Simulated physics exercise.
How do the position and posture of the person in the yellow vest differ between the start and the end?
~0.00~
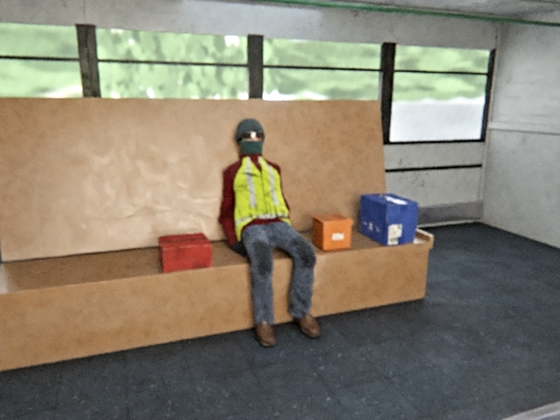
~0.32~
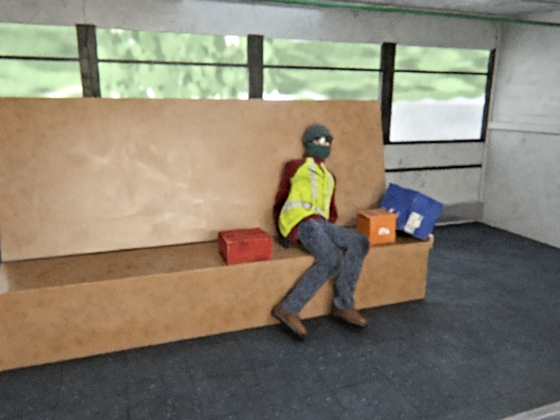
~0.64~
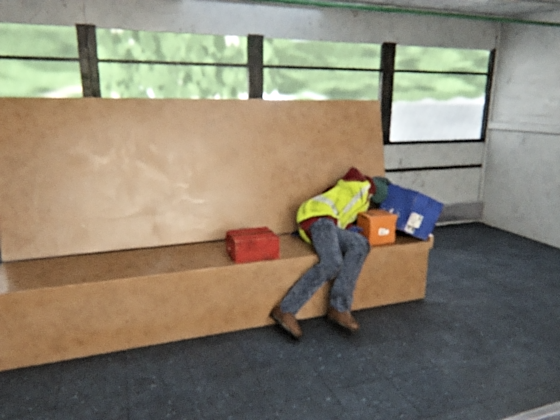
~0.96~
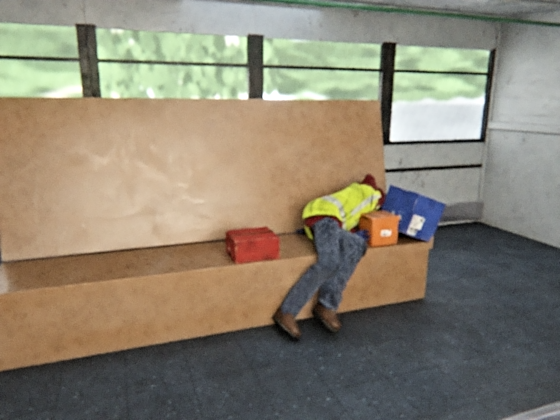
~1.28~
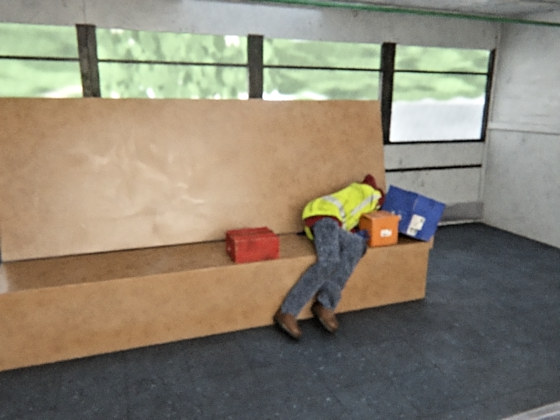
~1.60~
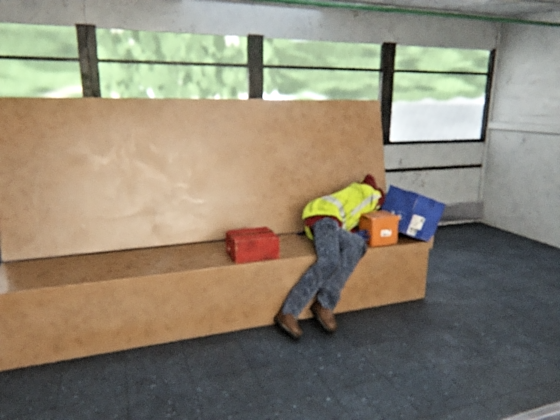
At the start the person sits upright near the middle of the bench. By the end they are farther right and lower, slumped over sideways by the orange and blue boxes.
